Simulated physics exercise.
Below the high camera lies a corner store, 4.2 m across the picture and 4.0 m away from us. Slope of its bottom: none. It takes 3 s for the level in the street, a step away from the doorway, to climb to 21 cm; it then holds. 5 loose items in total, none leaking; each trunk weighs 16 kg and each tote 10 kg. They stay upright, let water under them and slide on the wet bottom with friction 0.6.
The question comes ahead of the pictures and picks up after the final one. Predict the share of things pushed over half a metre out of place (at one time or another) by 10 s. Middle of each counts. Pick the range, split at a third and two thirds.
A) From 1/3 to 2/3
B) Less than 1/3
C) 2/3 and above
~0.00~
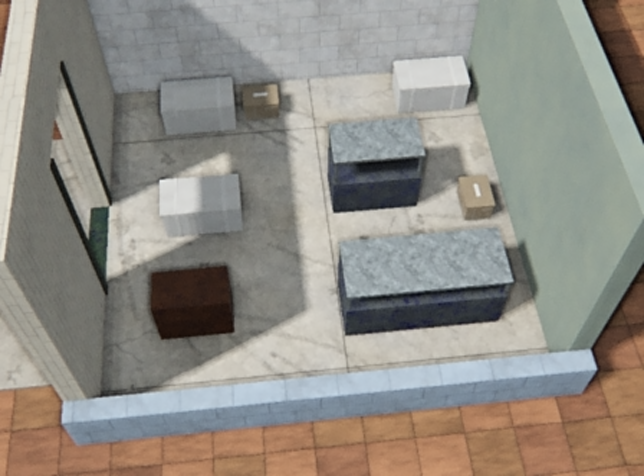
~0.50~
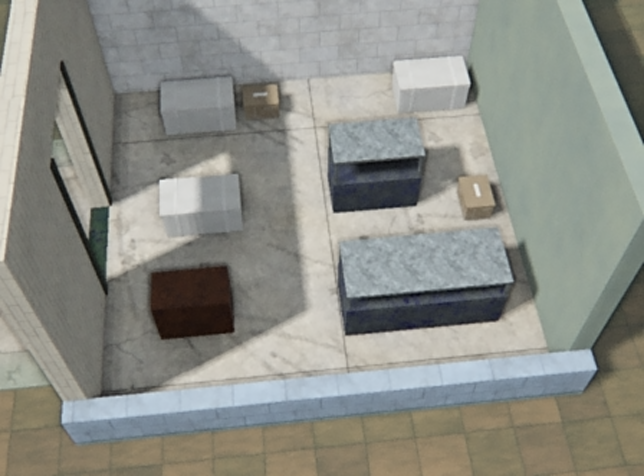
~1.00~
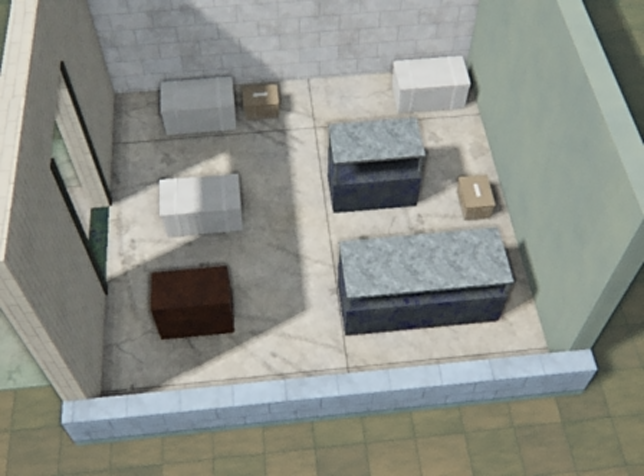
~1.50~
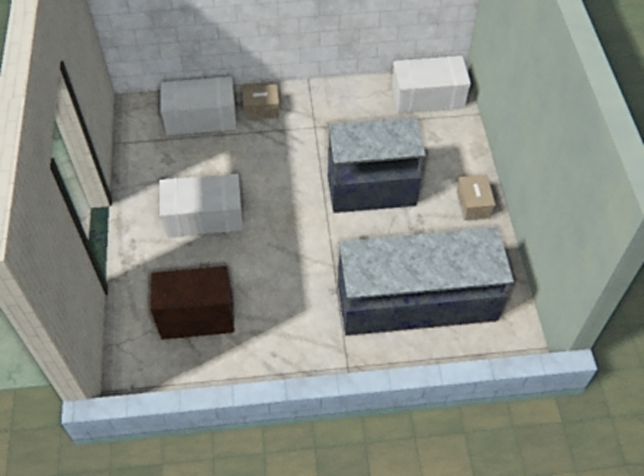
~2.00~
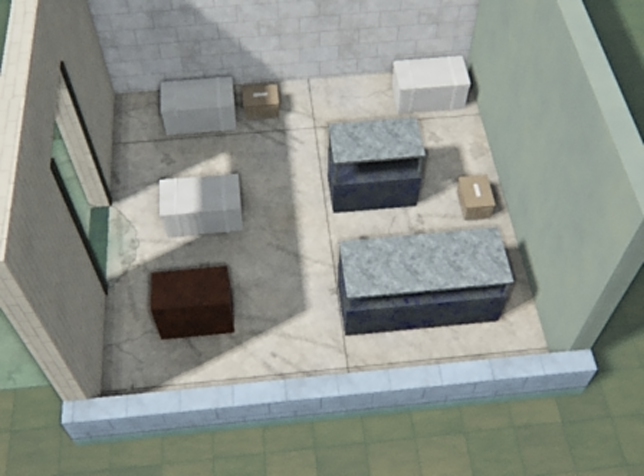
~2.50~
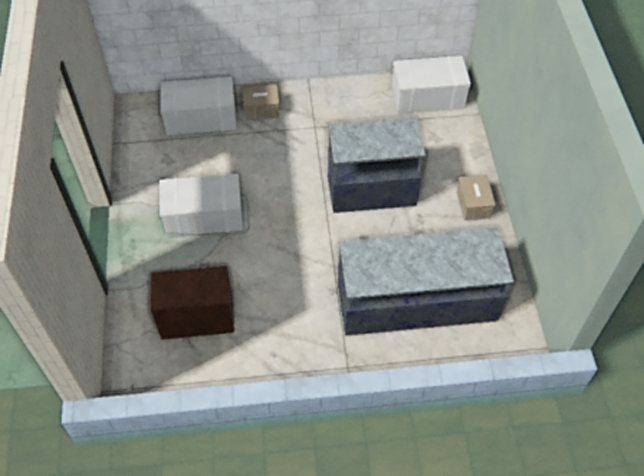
From 1/3 to 2/3.
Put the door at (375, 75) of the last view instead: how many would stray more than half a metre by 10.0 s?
Then 3.
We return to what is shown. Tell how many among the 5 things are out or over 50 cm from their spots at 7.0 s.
I count 1 of them.
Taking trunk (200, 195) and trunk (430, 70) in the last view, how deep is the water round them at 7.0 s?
Roughly 5 and 6 cm.
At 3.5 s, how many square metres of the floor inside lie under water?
That flooded area is roughly 4.0 m2.
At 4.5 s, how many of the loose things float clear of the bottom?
Then: 0.
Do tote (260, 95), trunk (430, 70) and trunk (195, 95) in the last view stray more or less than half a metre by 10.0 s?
In that order: Below the mark, below the mark, below the mark.
After 3.5 s 0 of 5 are over 50 cm from their spots; 0 afloat.
After 4.5 s 1 of 5 are over 50 cm from their spots; 0 afloat.
After 7.0 s 1 of 5 are over 50 cm from their spots; 1 afloat.
After 10.0 s 2 of 5 are over 50 cm from their spots, and 2 have been at some point; 3 afloat.
